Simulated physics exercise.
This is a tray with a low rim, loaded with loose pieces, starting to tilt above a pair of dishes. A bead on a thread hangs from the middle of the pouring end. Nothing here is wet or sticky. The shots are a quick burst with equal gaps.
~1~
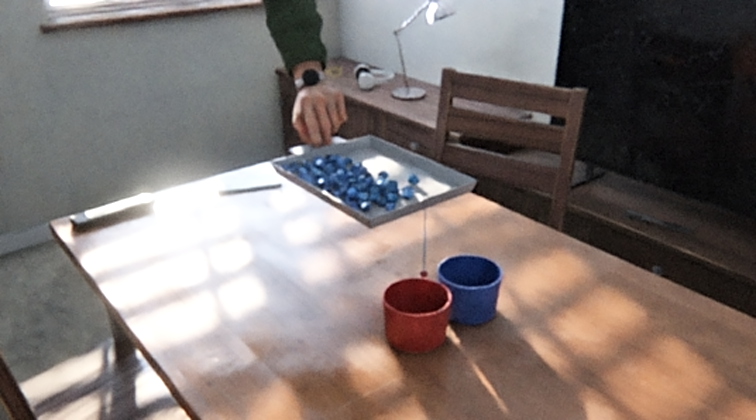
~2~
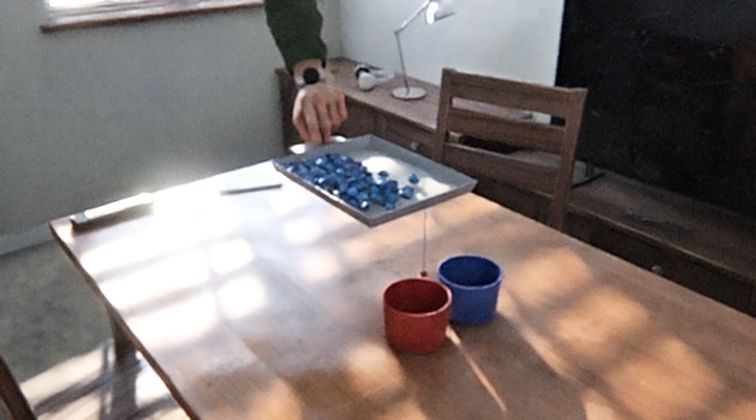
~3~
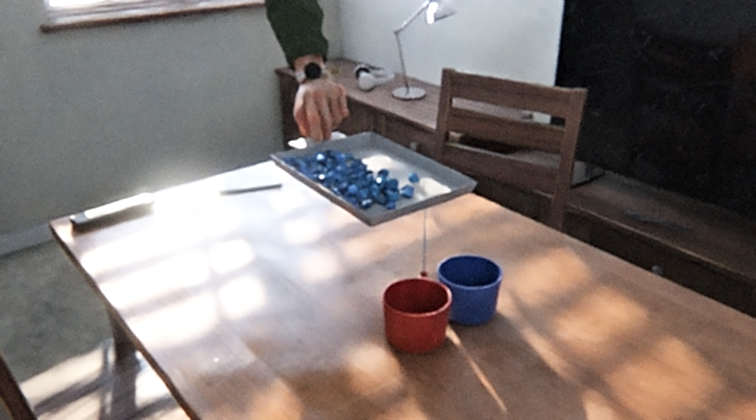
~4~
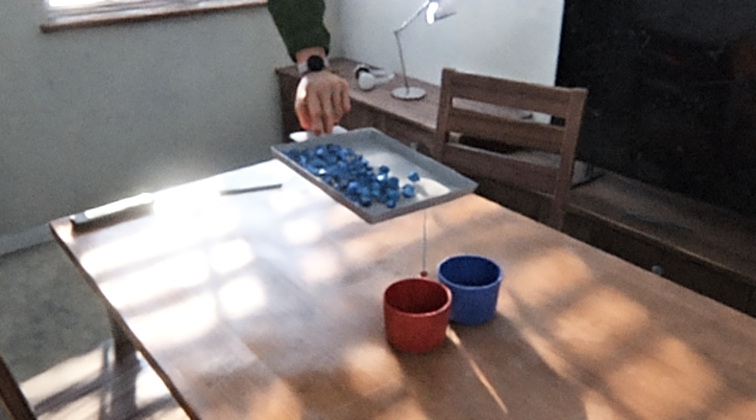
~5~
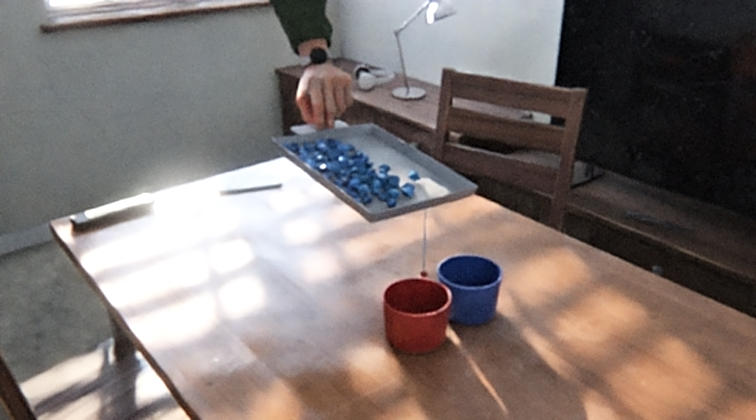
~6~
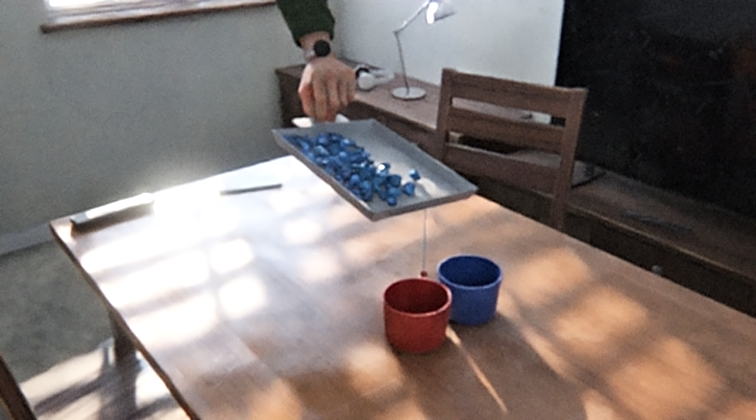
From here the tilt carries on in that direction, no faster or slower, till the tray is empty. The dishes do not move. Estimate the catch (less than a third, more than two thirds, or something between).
Together they catch over two thirds.
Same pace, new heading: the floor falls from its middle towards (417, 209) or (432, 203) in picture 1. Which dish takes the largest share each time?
At the first place left, at the second the right dish.
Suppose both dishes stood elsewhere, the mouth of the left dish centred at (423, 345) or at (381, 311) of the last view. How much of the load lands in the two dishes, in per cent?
First some 0, then 20 per cent.
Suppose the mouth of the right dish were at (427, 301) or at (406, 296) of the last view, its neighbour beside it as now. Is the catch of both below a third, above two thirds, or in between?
One: Under a third. Two: Less than a third.
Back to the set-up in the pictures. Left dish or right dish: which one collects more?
It is the right dish.
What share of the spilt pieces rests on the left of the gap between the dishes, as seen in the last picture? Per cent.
Roughly 10 in a hundred.
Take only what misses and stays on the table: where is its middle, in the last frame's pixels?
At about (543, 284).
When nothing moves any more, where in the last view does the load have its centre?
At about (469, 296).
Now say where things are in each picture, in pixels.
Corners of the pouring end at (371, 216) and (471, 180), level; middle of the load at (353, 182), aquarium stones; left dish at (439, 328); right dish at (492, 300); bead on its thread at (424, 274), in the first picture.
Corners of the pouring end at (371, 216) and (471, 180), level; middle of the load at (353, 181), in the second picture.
Corners of the pouring end at (371, 214) and (472, 182), tipped barely, lowest at the right corner; middle of the load at (353, 178), in the third picture.
Corners of the pouring end at (372, 213) and (472, 183), tipped a little, lowest at the right corner; middle of the load at (336, 173), in the fourth picture.
Corners of the pouring end at (373, 211) and (472, 185), tipped a little, lowest at the right corner; middle of the load at (337, 168), in the fifth picture.
Corners of the pouring end at (374, 209) and (473, 187), tipped a little, lowest at the right corner; middle of the load at (338, 163); left dish at (439, 328); right dish at (492, 300), in the sixth picture.
Soon, tray tipped steeply; nearly all on the tray; a stray few in the right dish; a small part in the air.
A while on, tray tipped right over; a small part on the tray; a stray few in the left dish; most in the right dish; a small part outside both; a small part in the air.
Towards the end, tray tipped past a quarter turn; a stray few in the left dish; most in the right dish; a small part outside both.
Finally, tray tipped past a quarter turn; a stray few in the left dish; most in the right dish; a small part outside both.
